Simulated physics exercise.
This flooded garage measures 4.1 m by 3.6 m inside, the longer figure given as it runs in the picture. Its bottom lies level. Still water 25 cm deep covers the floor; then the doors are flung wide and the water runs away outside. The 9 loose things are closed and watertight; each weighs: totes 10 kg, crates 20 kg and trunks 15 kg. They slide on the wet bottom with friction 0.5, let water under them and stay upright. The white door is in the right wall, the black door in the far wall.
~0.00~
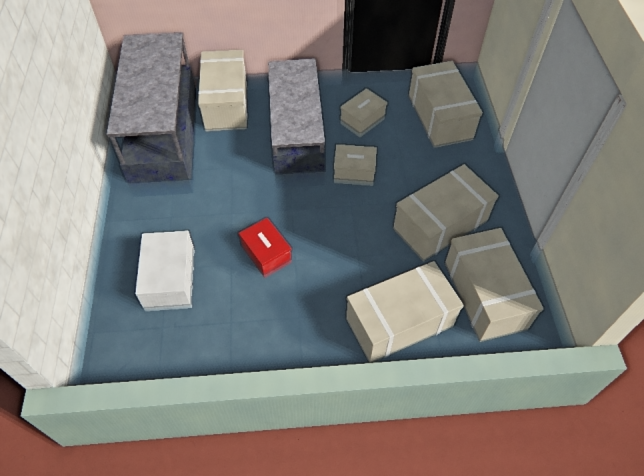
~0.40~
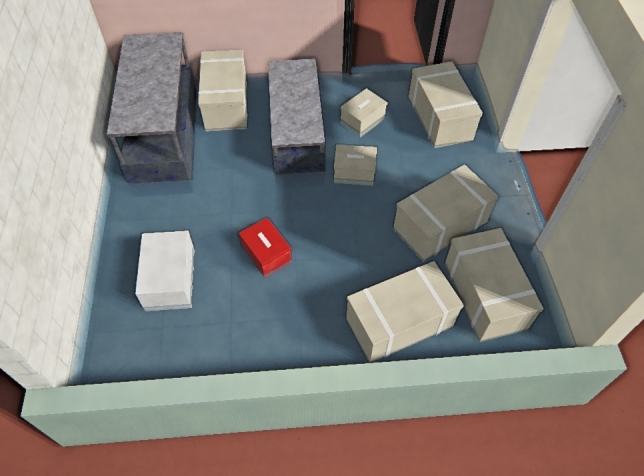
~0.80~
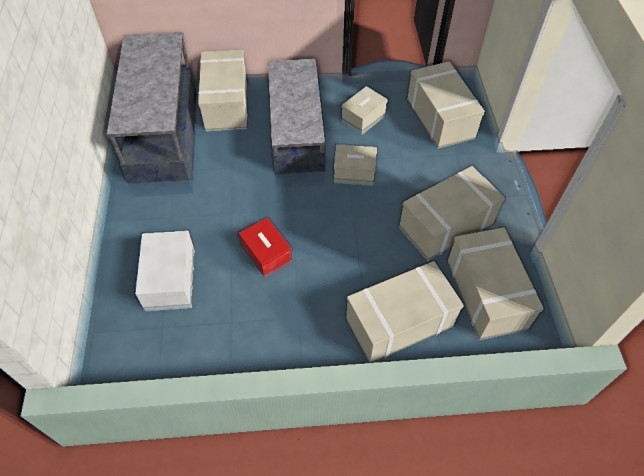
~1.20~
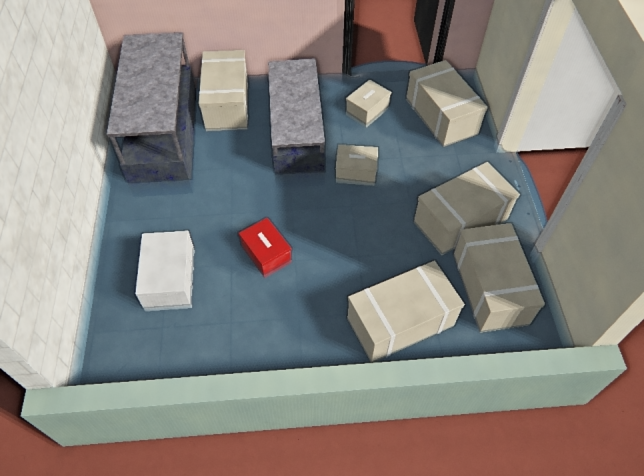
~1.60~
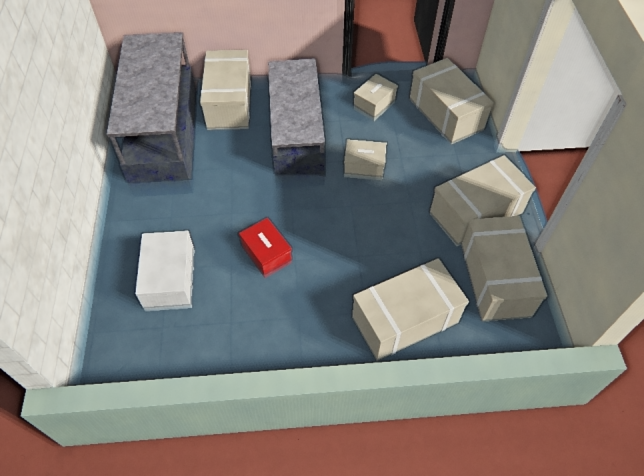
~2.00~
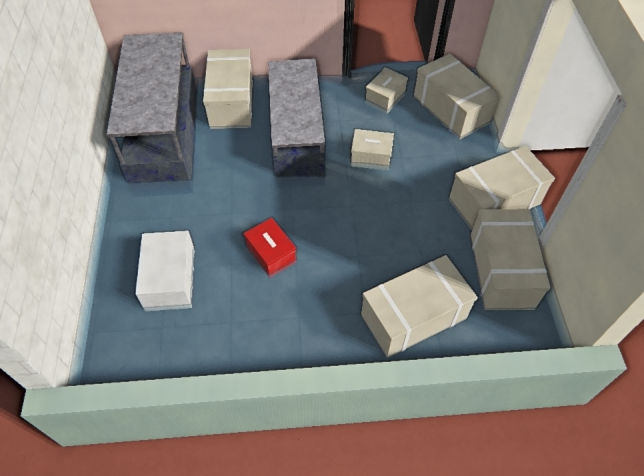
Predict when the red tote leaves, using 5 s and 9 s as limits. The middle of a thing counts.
Expect it between the two times.
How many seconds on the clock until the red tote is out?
Near 7.5 s.
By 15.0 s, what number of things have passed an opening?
I count 7.
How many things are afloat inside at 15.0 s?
At that moment 1.
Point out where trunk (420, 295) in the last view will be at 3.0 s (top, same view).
Around (447, 281).
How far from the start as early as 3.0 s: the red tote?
About 40 cm.
After 3.0 s the red tote is near (306, 232), 0.4 m from its start, afloat; 2 of 9 are out; 7 afloat.
After 6.8 s the red tote is near (500, 169), 2.5 m from its start, afloat; 6 of 9 are out; 3 afloat.
After 11.0 s the red tote has gone out (at 7.3 s); 7 of 9 are out; 2 afloat.
After 15.0 s the red tote has gone out (at 7.3 s); 7 of 9 are out; 1 afloat.
